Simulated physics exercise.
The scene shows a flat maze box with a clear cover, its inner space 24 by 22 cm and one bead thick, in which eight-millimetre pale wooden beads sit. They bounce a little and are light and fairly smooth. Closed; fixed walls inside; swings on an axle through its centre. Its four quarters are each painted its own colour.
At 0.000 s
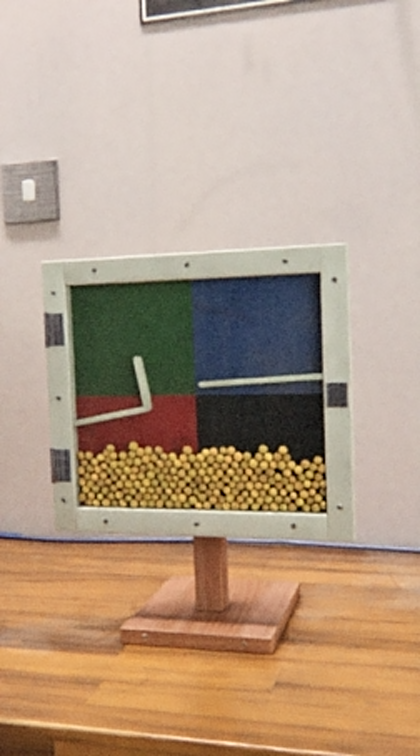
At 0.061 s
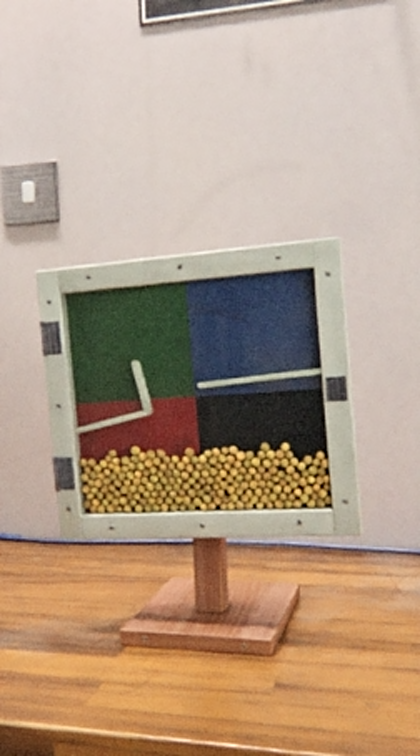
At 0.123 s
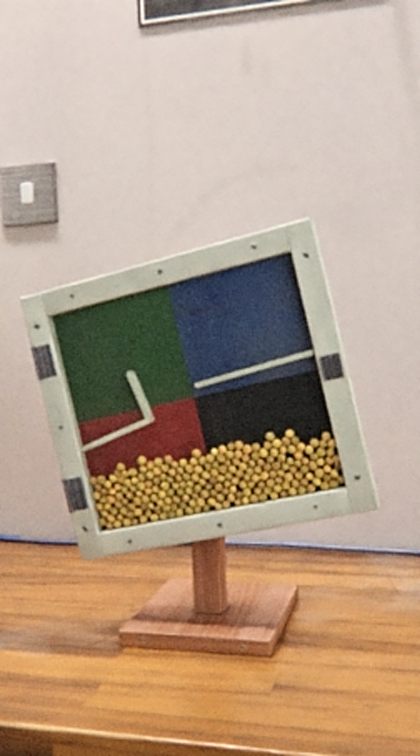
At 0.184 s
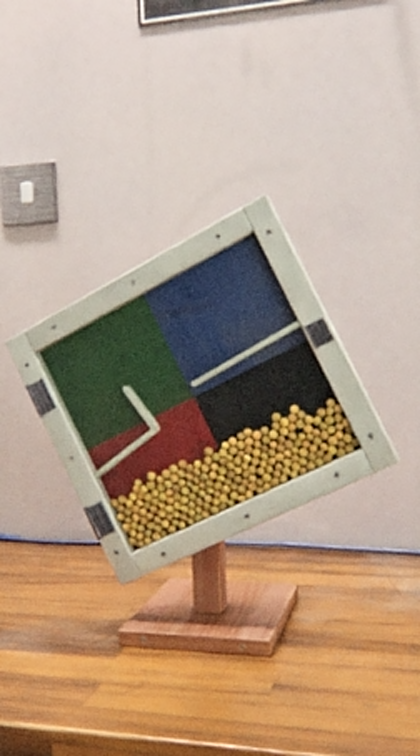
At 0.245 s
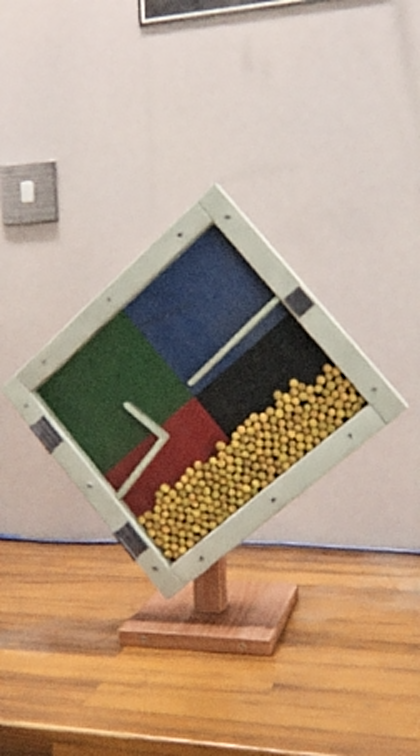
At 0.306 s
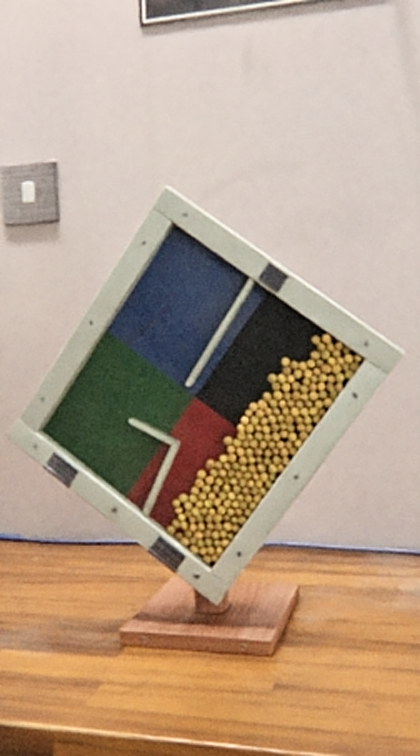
We see a square, clear-fronted box of small yellowish beads on a wooden stand, its back painted green, blue, red and black, turning anticlockwise from level to a steep tilt as the beads shift into a sloping heap.
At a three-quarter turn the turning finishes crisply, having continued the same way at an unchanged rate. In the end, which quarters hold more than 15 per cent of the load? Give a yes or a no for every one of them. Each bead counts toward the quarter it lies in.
Blue - yes, green - no, black - yes, red - no.
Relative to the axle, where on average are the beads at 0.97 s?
Roughly 4 cm to the right of the axle and 1 cm below it.
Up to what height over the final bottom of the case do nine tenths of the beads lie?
Estimate: 6 cm or so.
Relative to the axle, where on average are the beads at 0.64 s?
Roughly 7 cm to the right of the axle and 1 cm beneath it.
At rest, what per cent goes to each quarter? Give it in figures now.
So, in percent: Blue quarter gets 55, green quarter gets 0, black quarter gets 45, and red quarter gets 0.
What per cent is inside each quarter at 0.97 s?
Blue quarter: 25; green quarter: 30; black quarter: 5; red quarter: 45.
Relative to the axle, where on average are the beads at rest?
Roughly 1 cm to the right of the axle and 9 cm beneath it.
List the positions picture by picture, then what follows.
Level, about 220 beads; beads centred (196, 480); top one (133, 446); blue (258, 334), green (131, 338), black (262, 454), red (136, 453), in the first picture.
Turned 3° anticlockwise; beads centred (200, 481); top one (285, 447), in the second picture.
Turned 12° anticlockwise; beads centred (211, 481); top one (290, 434), in the third picture.
Turned 25° anticlockwise; beads centred (229, 475); top one (331, 403), in the fourth picture.
Turned 39° anticlockwise; beads centred (246, 465); top one (328, 368), in the fifth picture.
Turned 53° anticlockwise; beads centred (259, 452); top one (327, 338); blue (185, 309), green (115, 414), black (280, 378), red (205, 484); walls (255, 277) to (190, 383), (144, 517) to (133, 421) (hooked), in the sixth picture.
After 0.64 s it has turned 129°, the beads' middle is 7 cm right of and 1 cm below the axle; by quarter, green 15 %, black 5 %, red 75 %.
After 0.97 s it has turned 205°, the beads' middle is 4 cm right of and 1 cm below the axle; by quarter, blue 25 %, green 30 %, black 5 %, red 45 %.
Settled by 1.9 s, blue 55 %, green 0 %, black 45 %, red 0 %.
